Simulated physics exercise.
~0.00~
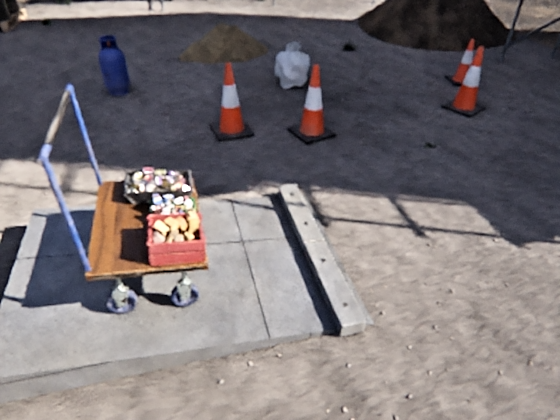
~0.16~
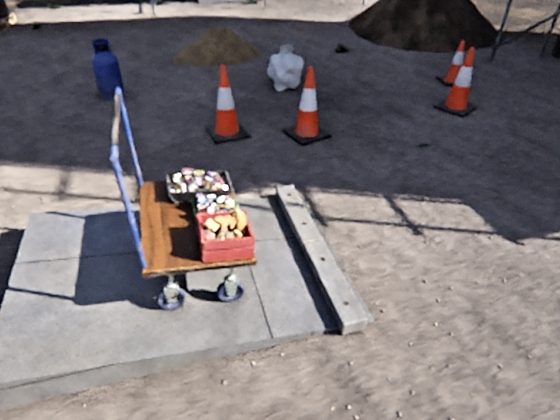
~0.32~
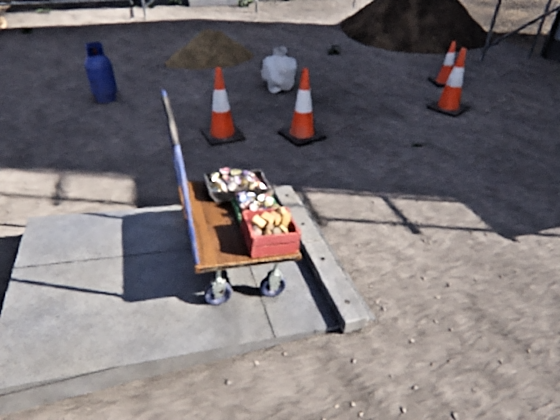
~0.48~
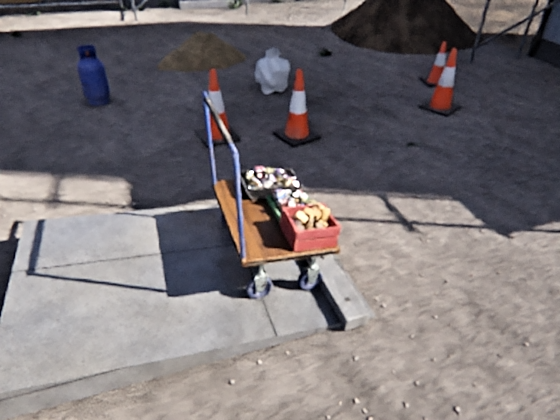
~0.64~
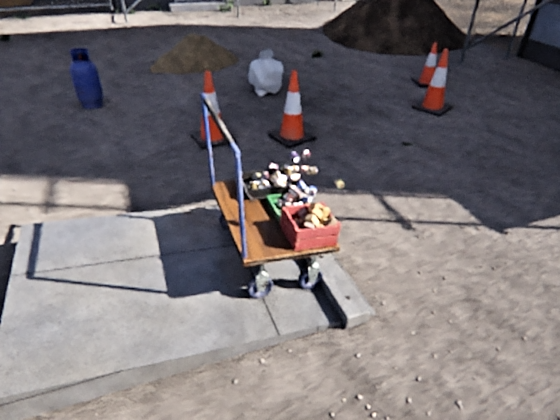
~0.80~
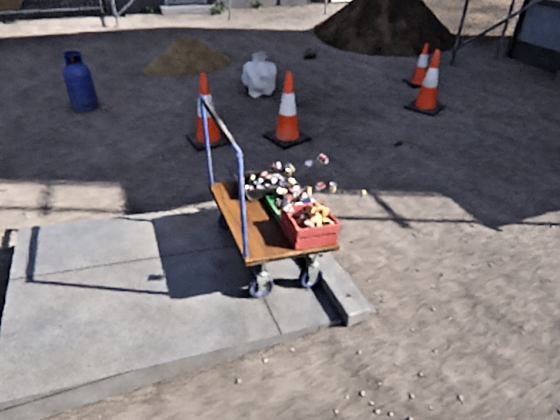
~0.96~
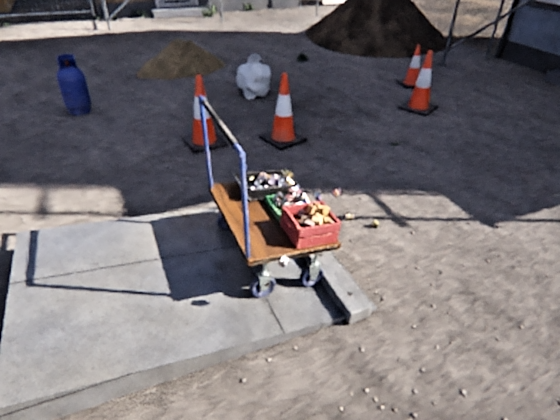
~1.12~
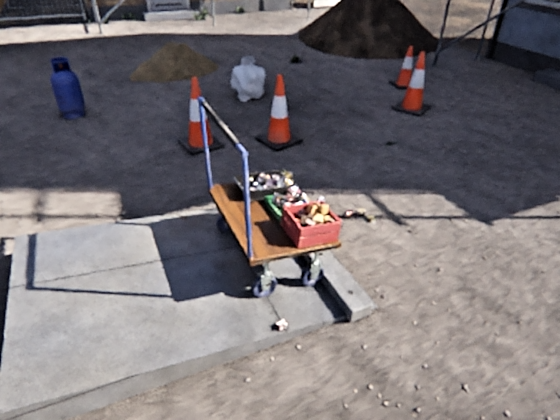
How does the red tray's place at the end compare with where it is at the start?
The red tray starts toward the left, over the paved slab, and ends well to the right, near the slab's right edge by the kerb.
A flat trolley rolls right, stops abruptly at a kerb, and small pieces spill from its trays.
